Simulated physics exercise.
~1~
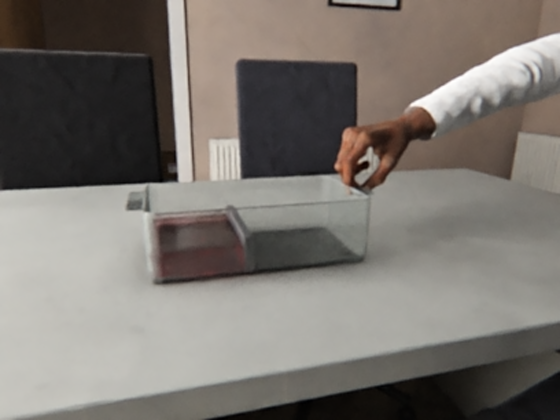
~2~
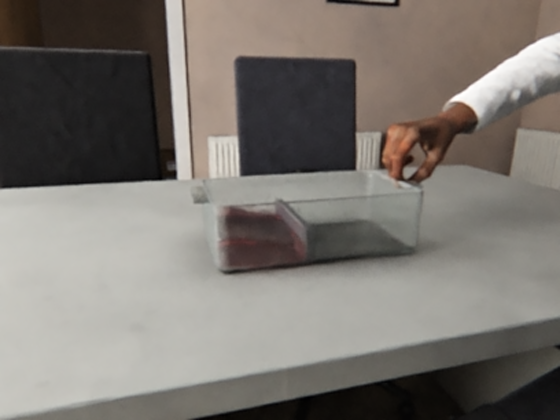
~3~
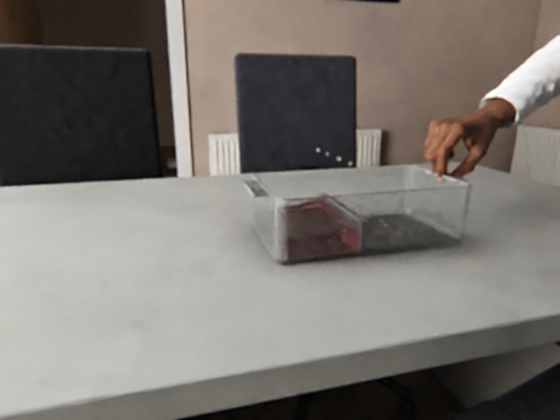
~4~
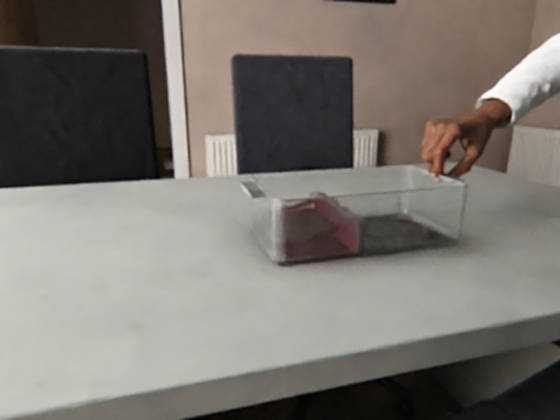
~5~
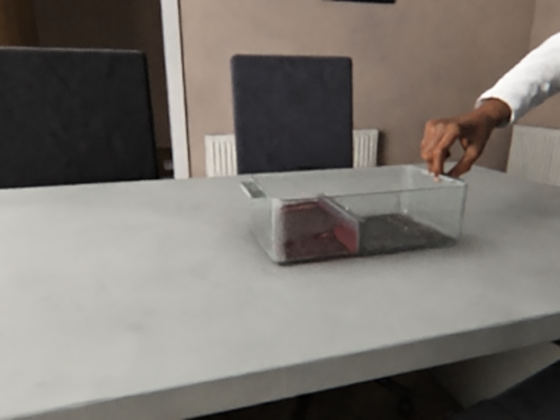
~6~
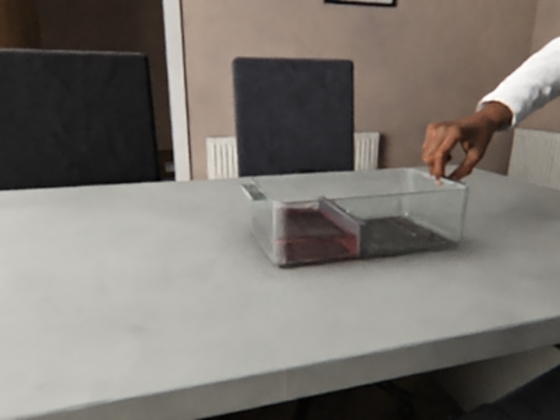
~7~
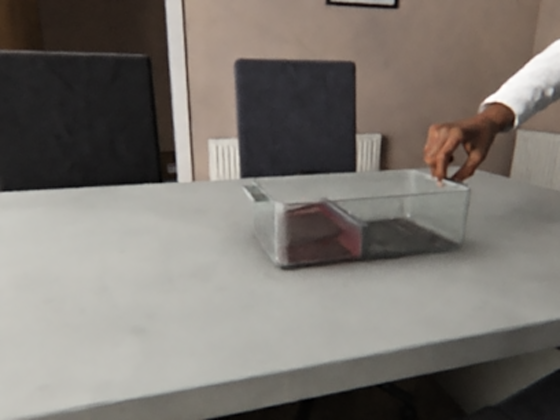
A hand in a white sleeve grips the right end of a clear, rectangular food box on a pale grey table, seen from across the tabletop in a slightly swaying view. Two dark chairs and a white radiator stand behind it against a brownish wall. An upright divider splits the box, with dark reddish water on its left side. The hand pulls the box to the right, and the water sloshes, a few drops flying up above the rim. The box stops and the water rocks, then settles, mostly left of the divider, the hand still holding on.
